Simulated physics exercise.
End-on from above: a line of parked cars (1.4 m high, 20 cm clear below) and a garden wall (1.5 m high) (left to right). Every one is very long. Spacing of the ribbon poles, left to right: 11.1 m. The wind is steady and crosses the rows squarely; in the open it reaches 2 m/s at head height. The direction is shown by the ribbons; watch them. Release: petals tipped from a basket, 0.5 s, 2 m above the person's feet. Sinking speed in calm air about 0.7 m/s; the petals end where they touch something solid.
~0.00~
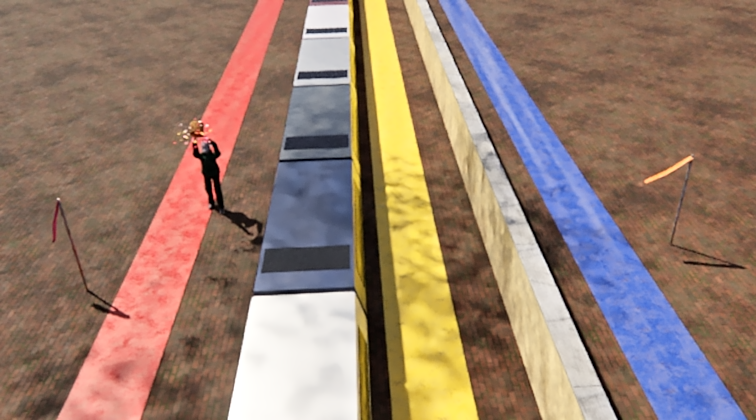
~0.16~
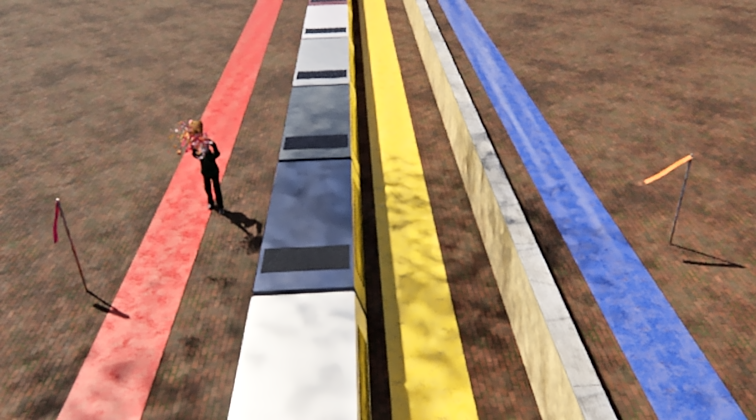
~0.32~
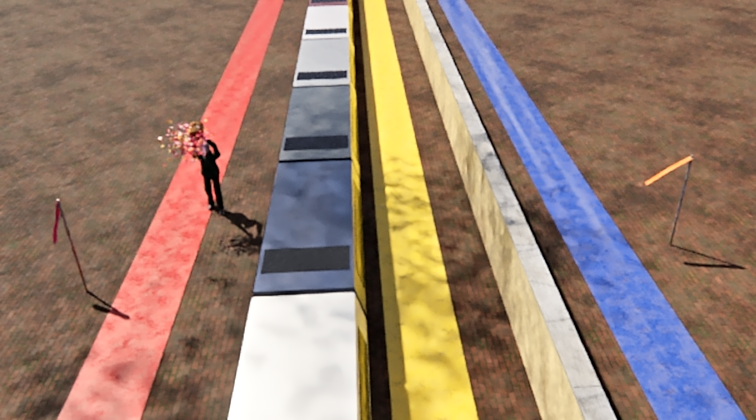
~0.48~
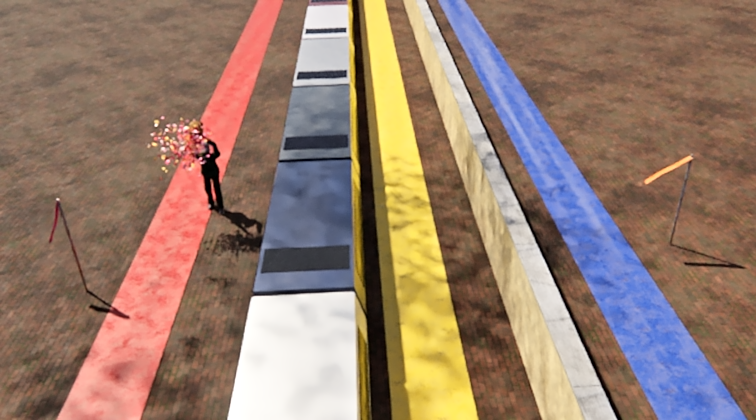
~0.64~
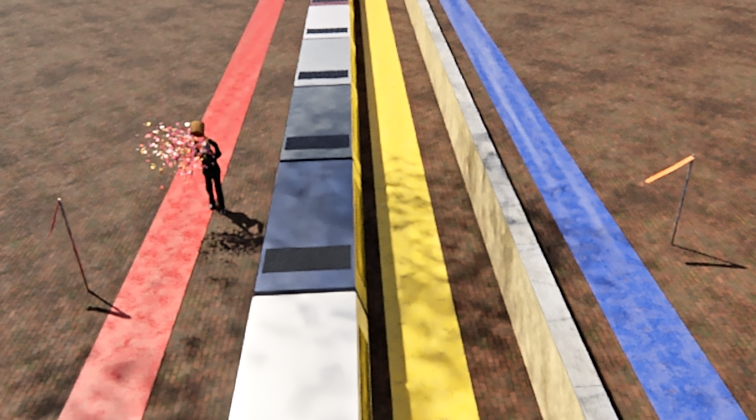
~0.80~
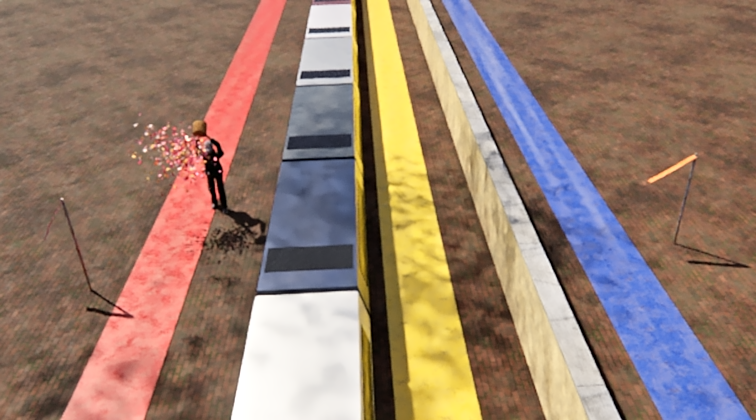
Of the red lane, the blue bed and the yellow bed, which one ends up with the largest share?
The red one.
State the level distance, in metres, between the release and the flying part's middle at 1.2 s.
About 0.5 m.
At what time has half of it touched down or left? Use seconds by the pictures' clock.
Estimated time: Close to 3.0 s.
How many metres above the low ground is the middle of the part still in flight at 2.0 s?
Middle height: Approx. 0.8 m.
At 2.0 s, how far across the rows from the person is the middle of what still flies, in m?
1.0 metres.
After 1.2 s, 0 % lies on the blue bed, 0 % on the yellow bed and 0 % on the red lane; 0 % has touched down or left; the middle of what still flies is 1.3 m above the low ground, near (173, 169).
After 2.0 s, 0 % lies on the blue bed, 0 % on the yellow bed and 6 % on the red lane; 9 % has touched down or left; the middle of what still flies is 0.8 m above the low ground, near (168, 190).
After 3.5 s, 0 % lies on the blue bed, 0 % on the yellow bed and 40 % on the red lane; 64 % has touched down or left; the middle of what still flies is 0.5 m above the low ground, near (145, 207).
After 8.0 s, 0 % lies on the blue bed, 0 % on the yellow bed and 52 % on the red lane; 99 % has touched down or left.
After 45.0 s, 0 % lies on the blue bed, 0 % on the yellow bed and 52 % on the red lane; 100 % has touched down or left.
